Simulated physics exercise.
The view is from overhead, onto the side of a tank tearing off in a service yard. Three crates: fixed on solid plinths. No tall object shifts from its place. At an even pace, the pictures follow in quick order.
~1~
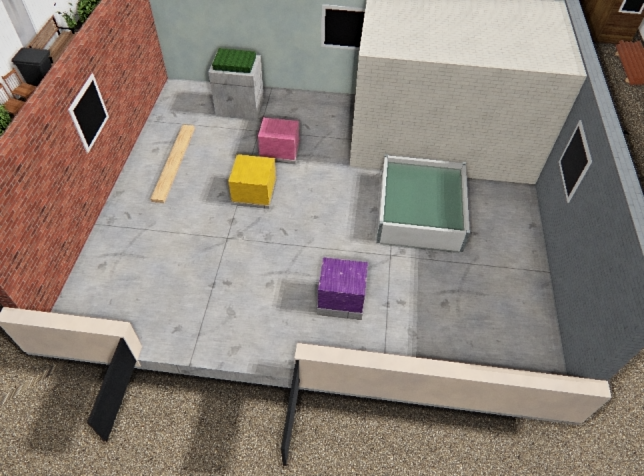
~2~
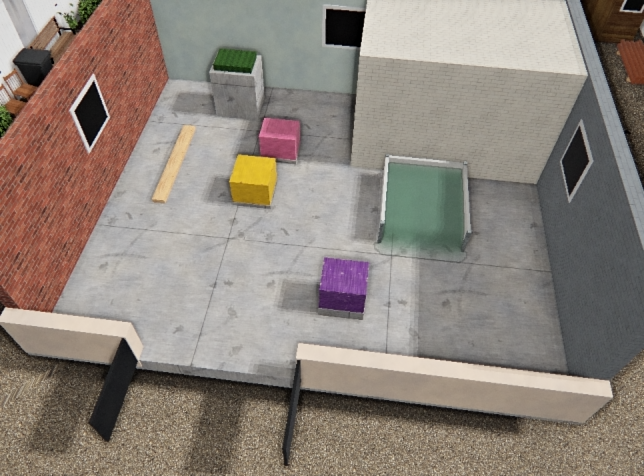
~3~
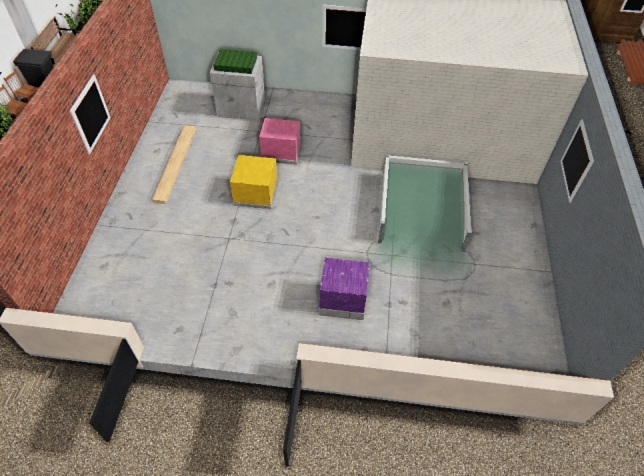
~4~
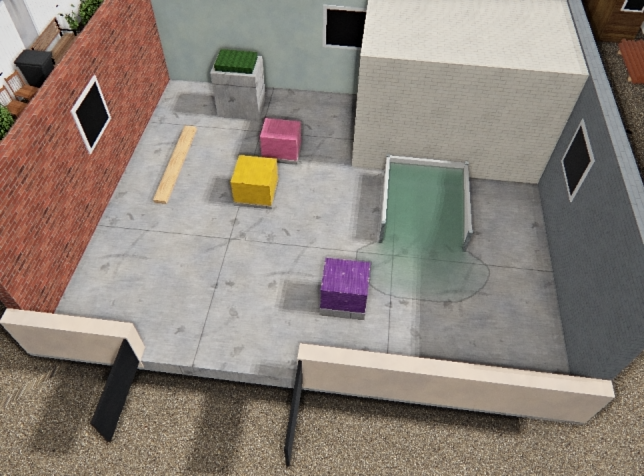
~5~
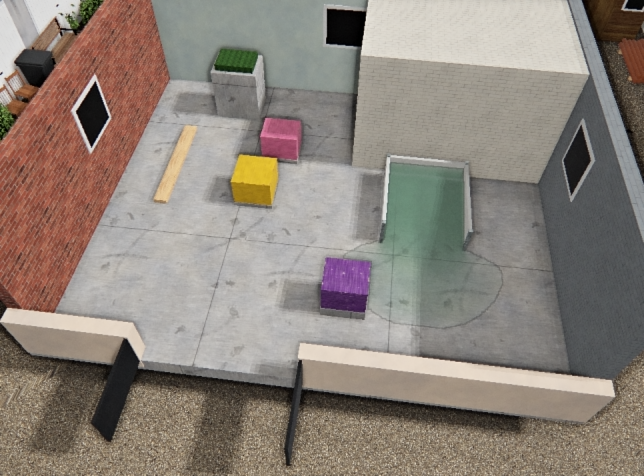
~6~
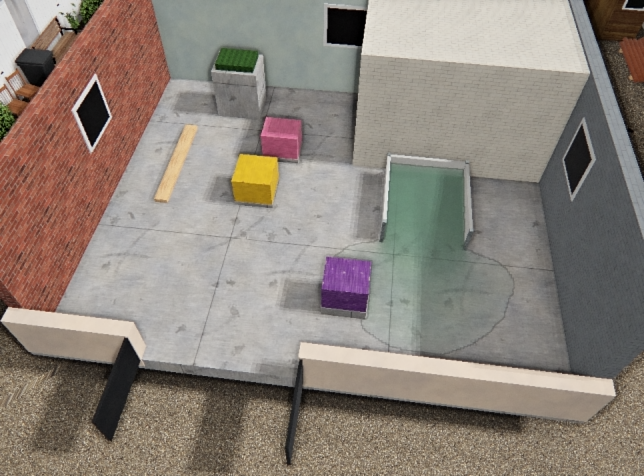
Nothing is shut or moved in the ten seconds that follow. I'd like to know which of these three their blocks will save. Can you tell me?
In order: The yellow crate is out of reach of the water, the purple crate is out of reach of the water, the pink crate is out of reach of the water.
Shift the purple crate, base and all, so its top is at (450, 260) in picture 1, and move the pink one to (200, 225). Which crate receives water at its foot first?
That should be the crate marked purple.
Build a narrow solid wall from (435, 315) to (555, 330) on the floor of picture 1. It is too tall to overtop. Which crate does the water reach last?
I'd pick the pink-painted one.
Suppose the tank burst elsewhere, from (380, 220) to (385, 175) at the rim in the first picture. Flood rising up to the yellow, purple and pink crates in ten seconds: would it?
I'd expect the yellow crate goes wet, the purple crate remains untouched, and the pink crate goes wet.
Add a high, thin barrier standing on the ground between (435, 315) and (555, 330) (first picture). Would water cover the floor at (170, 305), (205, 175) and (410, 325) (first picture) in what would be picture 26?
As listed: Under water, no water, awash.
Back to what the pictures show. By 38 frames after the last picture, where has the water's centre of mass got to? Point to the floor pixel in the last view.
Near pixel (372, 277).
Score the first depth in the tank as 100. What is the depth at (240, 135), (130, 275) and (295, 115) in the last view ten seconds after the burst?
My figures are about 0, 8 and 0 percent.
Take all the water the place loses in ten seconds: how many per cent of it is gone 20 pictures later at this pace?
Near 15 %.
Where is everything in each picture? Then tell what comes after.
In the first frame, the water tank at (424, 195) is whole and still.
In the second frame, water pours out at (422, 240) and has run to (379, 247).
In the third frame, water pours out at (422, 241) and has run to (372, 257).
In the fourth frame, water pours out at (423, 241) and has run to a hidden place.
In the fifth frame, the front is at (383, 313), out from the gap at (423, 241).
In the sixth frame, water pours out at (424, 240) and has run to (401, 344).
A moment on, water covers 15 % of the floor; the yellow crate not reached, the purple crate water round its plinth, the pink crate not reached.
Next, water covers 25 % of the floor; the yellow crate not reached, the purple crate water round its plinth, the pink crate not reached.
Then, water covers 35 % of the floor; the yellow crate water round its plinth, the purple crate water round its plinth, the pink crate not reached.
Later, water covers 55 % of the floor; the yellow crate water round its plinth, the purple crate water round its plinth, the pink crate not reached.
In the end, water covers 65 % of the floor; the yellow crate stayed above the water, the purple crate stayed above the water, the pink crate stayed above the water.
